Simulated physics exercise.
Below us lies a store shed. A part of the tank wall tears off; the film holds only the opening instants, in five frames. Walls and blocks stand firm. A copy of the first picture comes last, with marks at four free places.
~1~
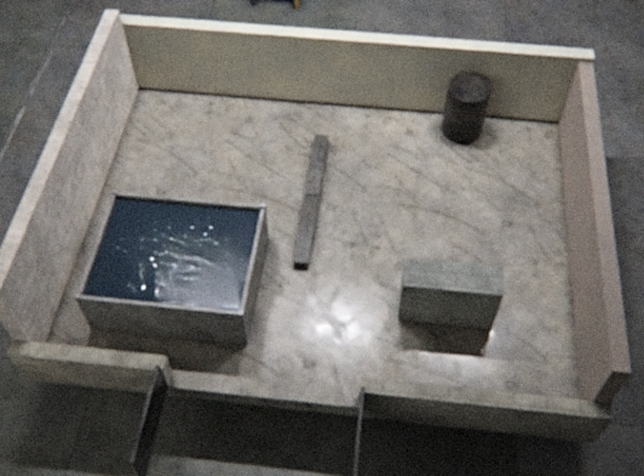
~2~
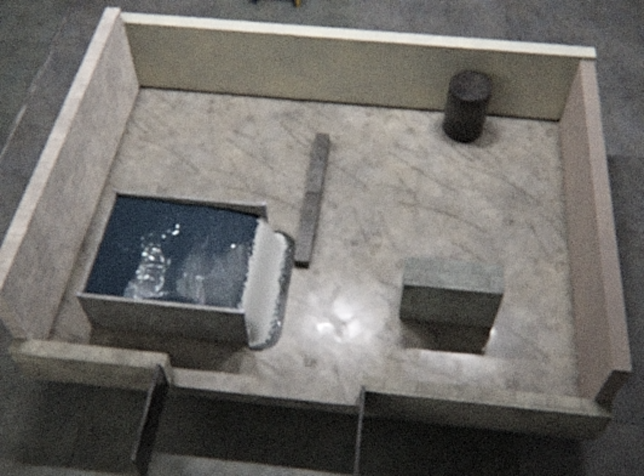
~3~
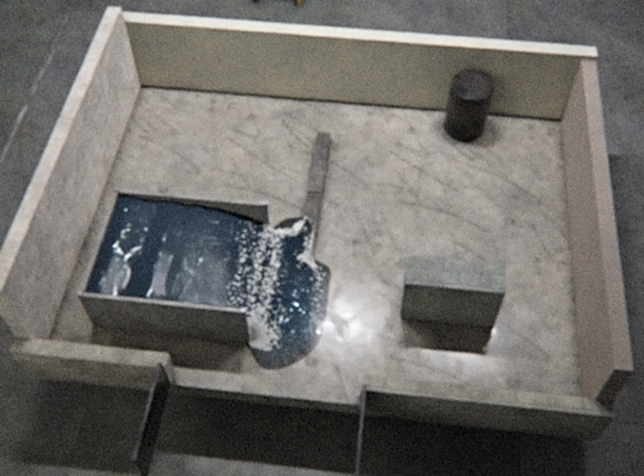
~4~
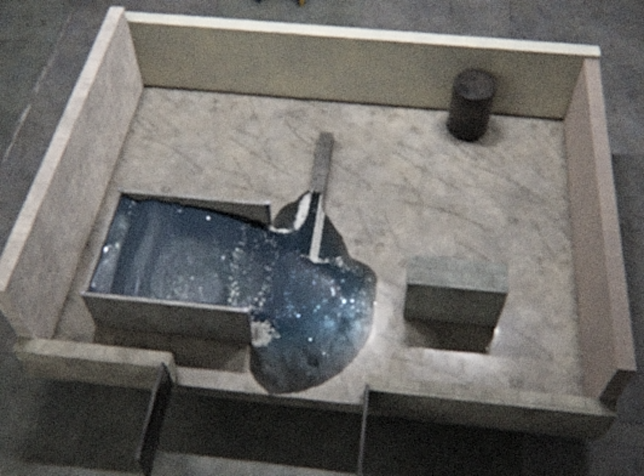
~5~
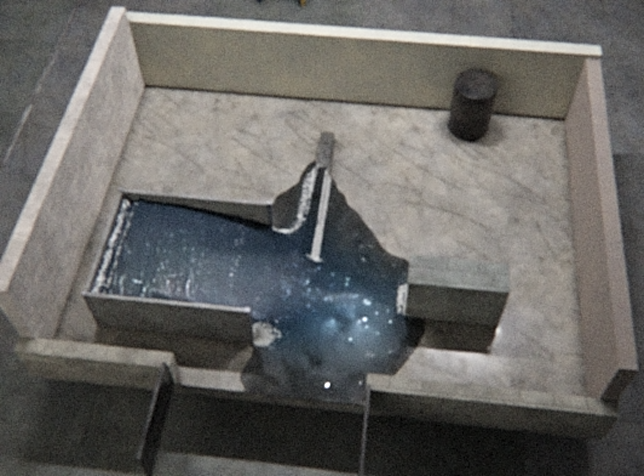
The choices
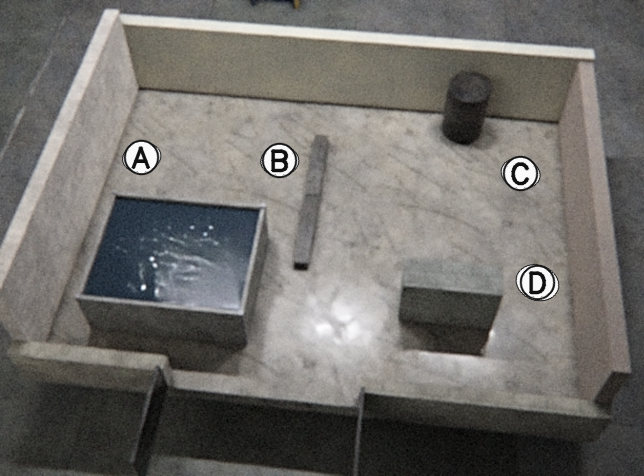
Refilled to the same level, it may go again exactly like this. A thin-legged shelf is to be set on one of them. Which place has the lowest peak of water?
Best: B.
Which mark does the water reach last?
The answer is A.
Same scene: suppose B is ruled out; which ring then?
The answer is A.
On the marked copy, A at (141, 157); B at (279, 160); C at (520, 173); D at (537, 282).
If A is chosen, the water peaks at about 16 % of the depth that stood in the tank.
If B is chosen, the water peaks at about 9 % of the depth that stood in the tank.
If C is chosen, the water peaks at about 43 % of the depth that stood in the tank.
If D is chosen, the water peaks at about 34 % of the depth that stood in the tank.
